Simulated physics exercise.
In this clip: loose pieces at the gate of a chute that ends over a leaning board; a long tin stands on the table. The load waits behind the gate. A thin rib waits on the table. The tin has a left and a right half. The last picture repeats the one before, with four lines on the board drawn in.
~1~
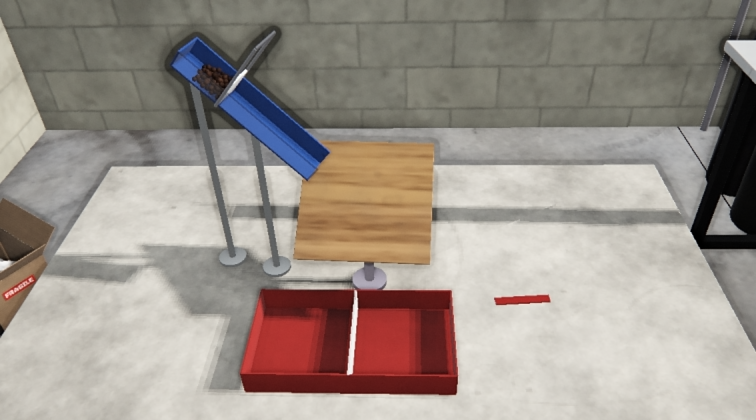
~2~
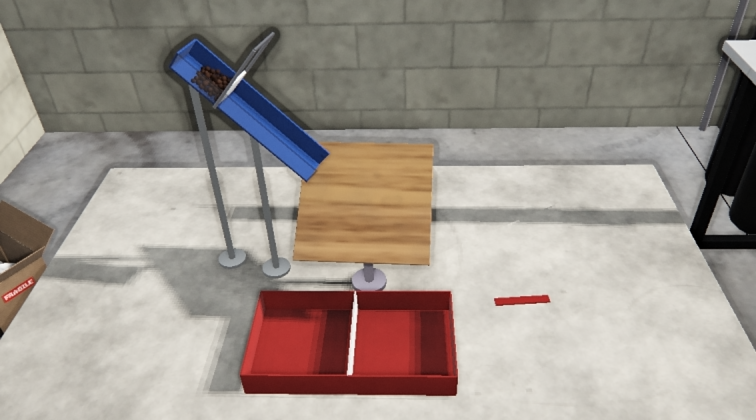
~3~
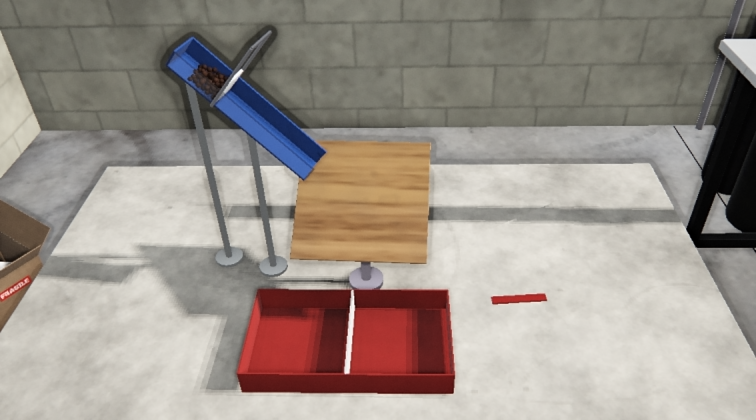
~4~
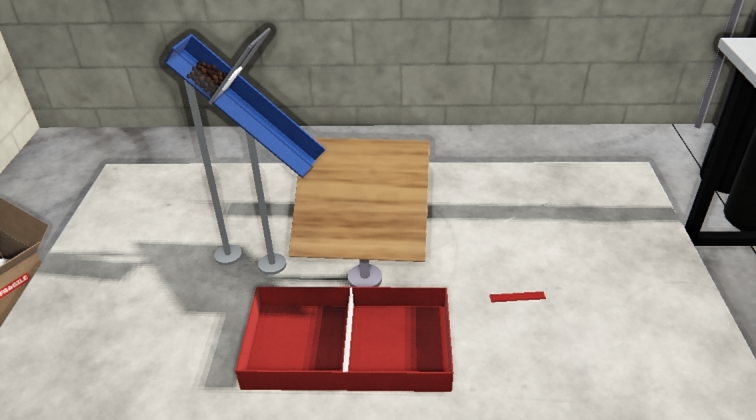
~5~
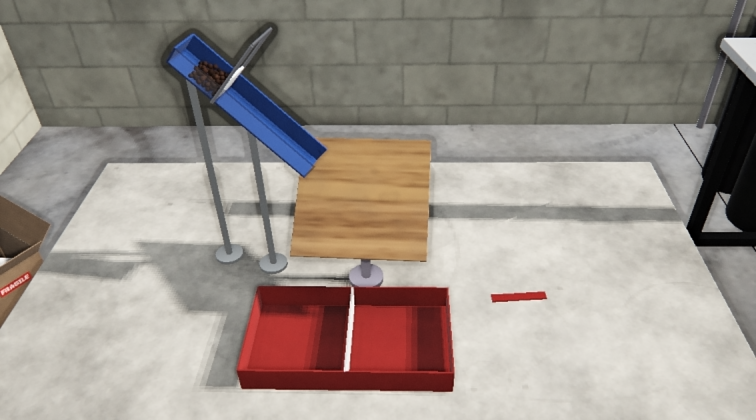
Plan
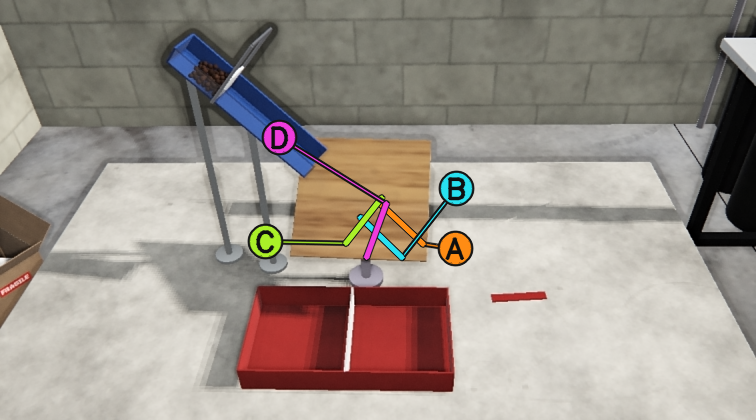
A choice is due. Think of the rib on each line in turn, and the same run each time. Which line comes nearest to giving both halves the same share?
Line D.
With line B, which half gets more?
The right half.
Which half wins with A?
The right half.
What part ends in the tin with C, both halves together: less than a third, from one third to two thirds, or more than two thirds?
More than two thirds.
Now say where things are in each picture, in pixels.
In the first picture, load behind the gate near (217, 80), allspice berries; lip of the chute near (314, 172), sloping fairly steeply.
In the second picture, middle of the board near (365, 200), tilted fairly steeply; middle of its low edge near (360, 262); of its high edge near (369, 143).
In the third picture, front corners of the tin near (238, 373) and (454, 375); front end of its middle wall near (345, 374); gate still shut near (233, 79).
In the fourth picture, middle of the load near (212, 77); lip near (309, 169).
In the fifth picture, middle of the load near (214, 77); lip near (311, 169).
On the marked copy, line A from (381, 204) to (423, 244); line B from (360, 217) to (402, 257); line C from (381, 197) to (345, 243); line D from (386, 203) to (366, 257).
For line A, of what is caught, only a few in the left half, all but a few in the right.
For line B, of what is caught, a small share in the left half, the bulk in the right.
For line C, of what is caught, all but a few in the left half, a small share in the right.
For line D, of what is caught, close to half in the left half, close to half in the right.
